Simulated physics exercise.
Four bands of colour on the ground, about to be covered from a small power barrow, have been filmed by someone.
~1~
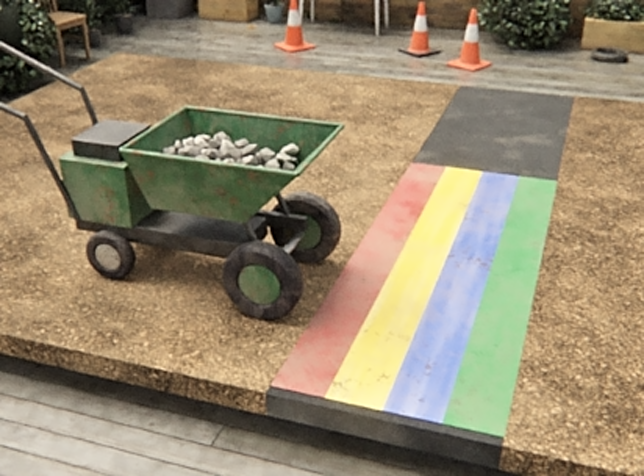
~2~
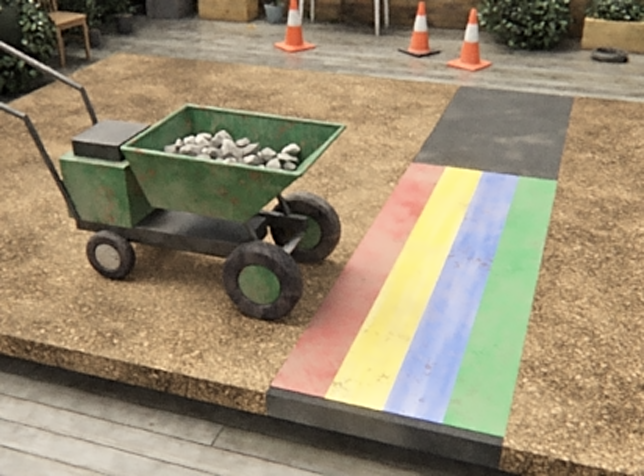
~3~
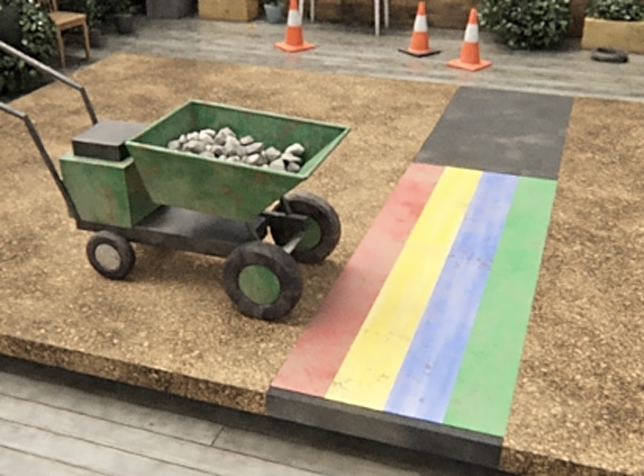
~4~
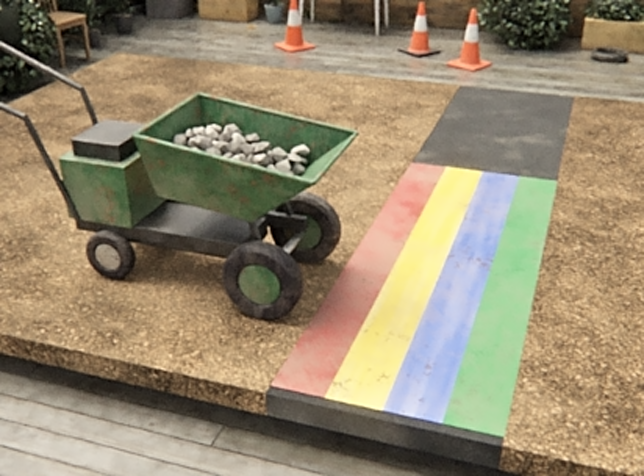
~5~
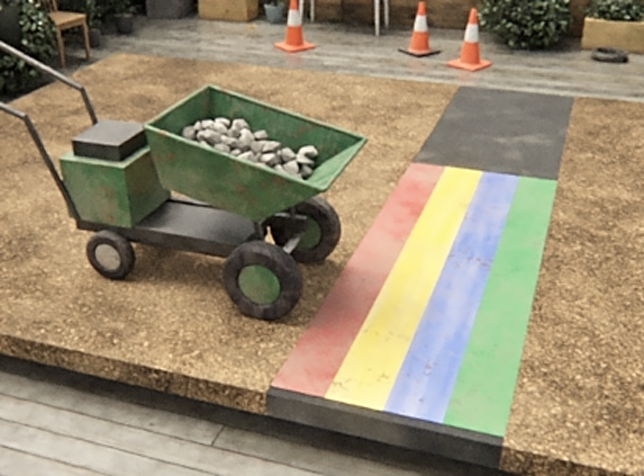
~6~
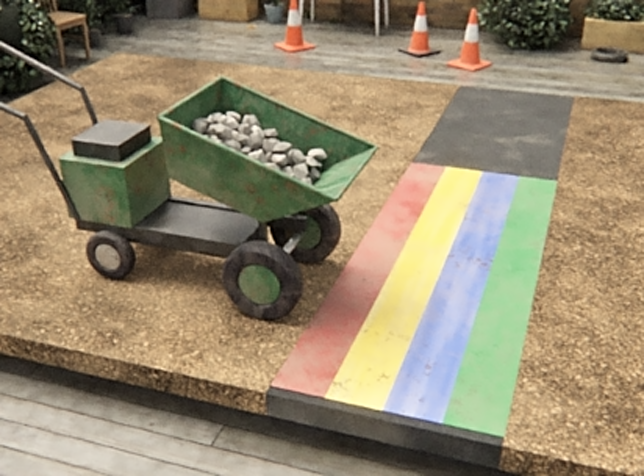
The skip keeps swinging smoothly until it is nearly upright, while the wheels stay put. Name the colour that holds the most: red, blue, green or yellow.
That would be blue.
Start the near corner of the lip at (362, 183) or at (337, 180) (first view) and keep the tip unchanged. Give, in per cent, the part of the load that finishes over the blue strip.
Okay, so the first one ends at 10 % and the second at 30 %.
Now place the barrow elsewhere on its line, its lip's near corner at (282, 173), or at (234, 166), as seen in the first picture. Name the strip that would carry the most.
Case one gives that blue strip, case two gives the strip in yellow.
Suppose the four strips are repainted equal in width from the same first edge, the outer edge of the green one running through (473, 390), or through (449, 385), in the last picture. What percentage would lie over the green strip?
30 and 30 percent, roughly.
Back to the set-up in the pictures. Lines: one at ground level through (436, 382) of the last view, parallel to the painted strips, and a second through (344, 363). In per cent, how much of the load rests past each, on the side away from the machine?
Roughly 50 and 90 percent.
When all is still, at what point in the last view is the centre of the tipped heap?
I'd place the middle at about (461, 311).
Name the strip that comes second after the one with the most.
Rank two: The strip in green.
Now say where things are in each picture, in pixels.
In the first picture, lip of the skip at (297, 175), level; top of the load at (212, 155), broken stones; red strip at (319, 354); yellow strip at (372, 364); blue strip at (427, 376); green strip at (484, 387).
In the second picture, lip of the skip at (299, 176), level; top of the load at (214, 154).
In the third picture, lip of the skip at (305, 179), tipped barely; top of the load at (211, 152).
In the fourth picture, lip of the skip at (313, 183), tipped a little; top of the load at (217, 148).
In the fifth picture, lip of the skip at (324, 190), tipped a little; top of the load at (225, 143).
In the sixth picture, lip of the skip at (336, 200), tipped clearly; top of the load at (219, 134); red strip at (319, 354); yellow strip at (372, 364); blue strip at (427, 376); green strip at (484, 387).
Soon after the last picture, skip tipped steeply; all in the skip.
A little later, skip tipped right over; about two thirds in the skip; a small part over the yellow strip; about a third over the blue strip; a stray few over the green strip.
Later still, skip tipped right over; a small part in the skip; a small part over the yellow strip; about a third over the blue strip; about a quarter over the green strip; a small part off the paint.
At rest, skip tipped right over; a small part in the skip; none over the red strip; a small part over the yellow strip; about a third over the blue strip; about a quarter over the green strip; a small part off the paint.
